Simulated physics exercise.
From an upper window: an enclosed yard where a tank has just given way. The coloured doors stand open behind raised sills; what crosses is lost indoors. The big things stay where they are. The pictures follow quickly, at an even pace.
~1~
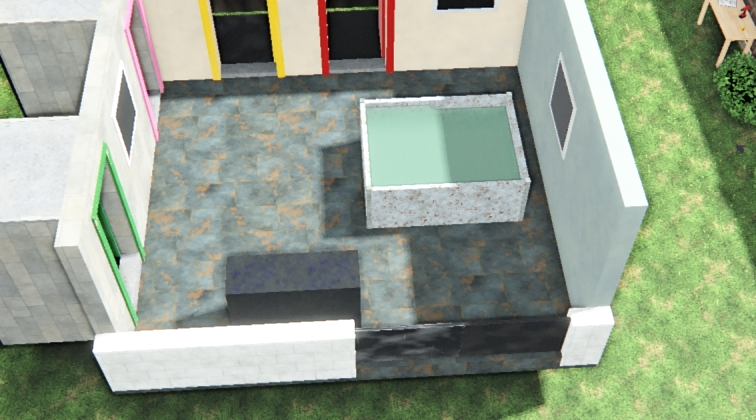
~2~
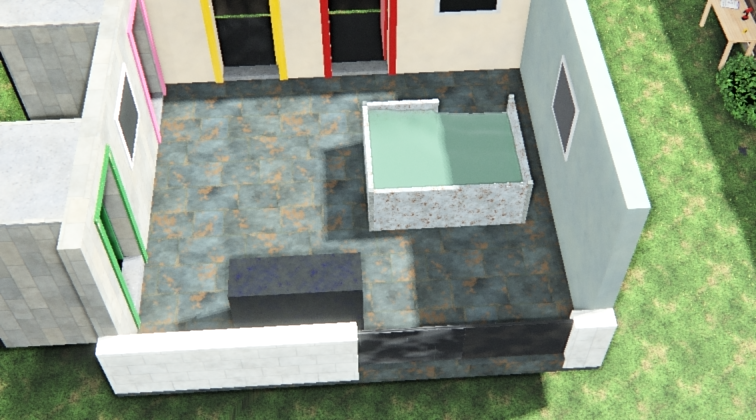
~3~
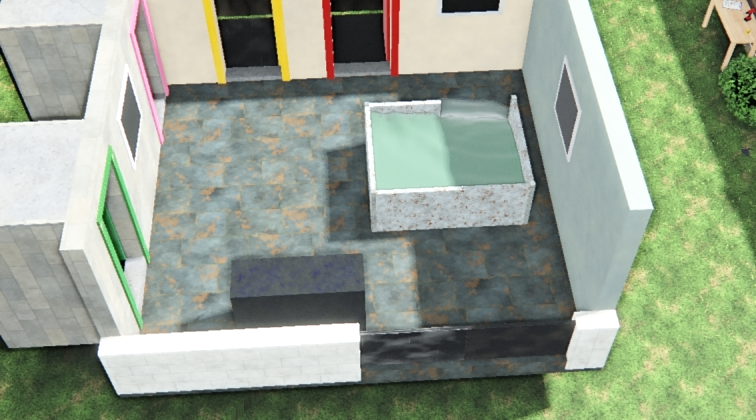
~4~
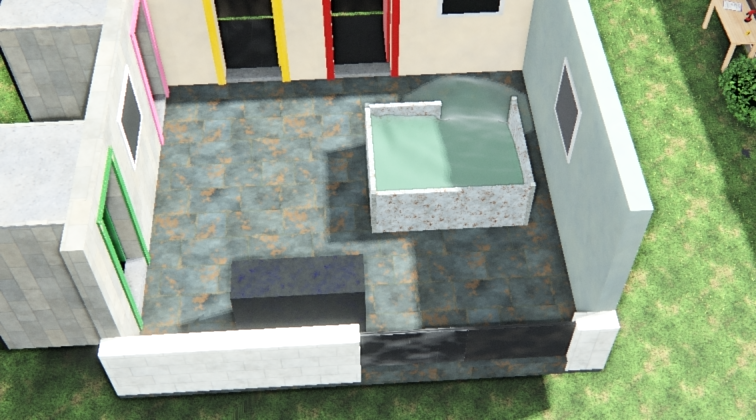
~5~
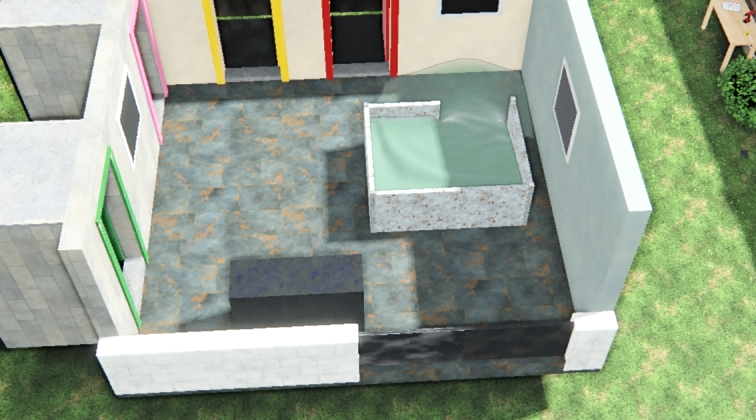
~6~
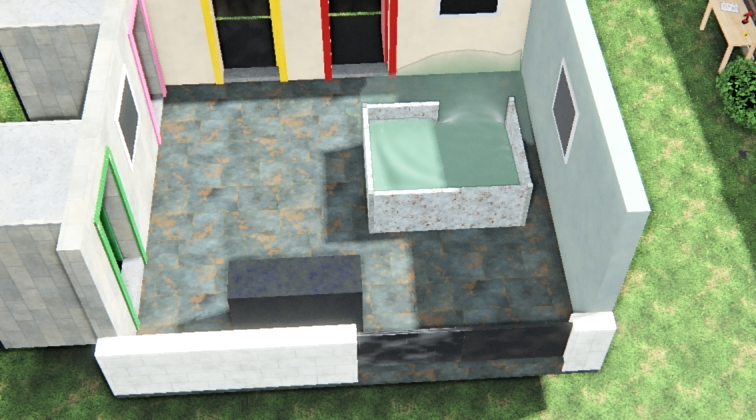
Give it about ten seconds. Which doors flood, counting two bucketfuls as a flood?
The pink door takes more than that; the yellow door stays under that; the red door takes more than that; the green door stays under that.
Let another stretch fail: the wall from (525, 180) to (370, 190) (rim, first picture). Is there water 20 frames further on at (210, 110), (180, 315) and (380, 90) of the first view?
In that order: Dry, flooded, clear.
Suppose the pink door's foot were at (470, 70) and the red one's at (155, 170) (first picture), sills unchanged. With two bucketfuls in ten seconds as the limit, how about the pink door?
The pink one takes more.
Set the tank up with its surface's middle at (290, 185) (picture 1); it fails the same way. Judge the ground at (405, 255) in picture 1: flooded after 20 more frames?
At that place: Clear.
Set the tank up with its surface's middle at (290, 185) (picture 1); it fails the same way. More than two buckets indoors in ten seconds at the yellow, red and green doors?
One by one: Yellow lets more in, red floods, green stays under.
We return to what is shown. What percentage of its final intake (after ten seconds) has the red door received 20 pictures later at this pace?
Close to 65 %.
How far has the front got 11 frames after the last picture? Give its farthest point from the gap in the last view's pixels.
I would point to (166, 91).
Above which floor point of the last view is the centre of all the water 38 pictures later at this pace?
Close to (359, 195).
A moment on, water covers 15 % of the floor; the pink door not reached, the yellow door not reached, the red door under two buckets in, the green door not reached.
Next, water covers 35 % of the floor; the pink door not reached, the yellow door wet at the sill, nothing in, the red door under two buckets in, the green door not reached.
Then, water covers 65 % of the floor; the pink door over two buckets in, the yellow door wet at the sill, nothing in, the red door over two buckets in, the green door not reached.
Later, water covers 85 % of the floor; the pink door far over two buckets in, the yellow door wet at the sill, nothing in, the red door over two buckets in, the green door wet at the sill, nothing in.
In the end, water covers 95 % of the floor; the pink door far over two buckets in, the yellow door wet at the sill, nothing in, the red door over two buckets in, the green door wet at the sill, nothing in.
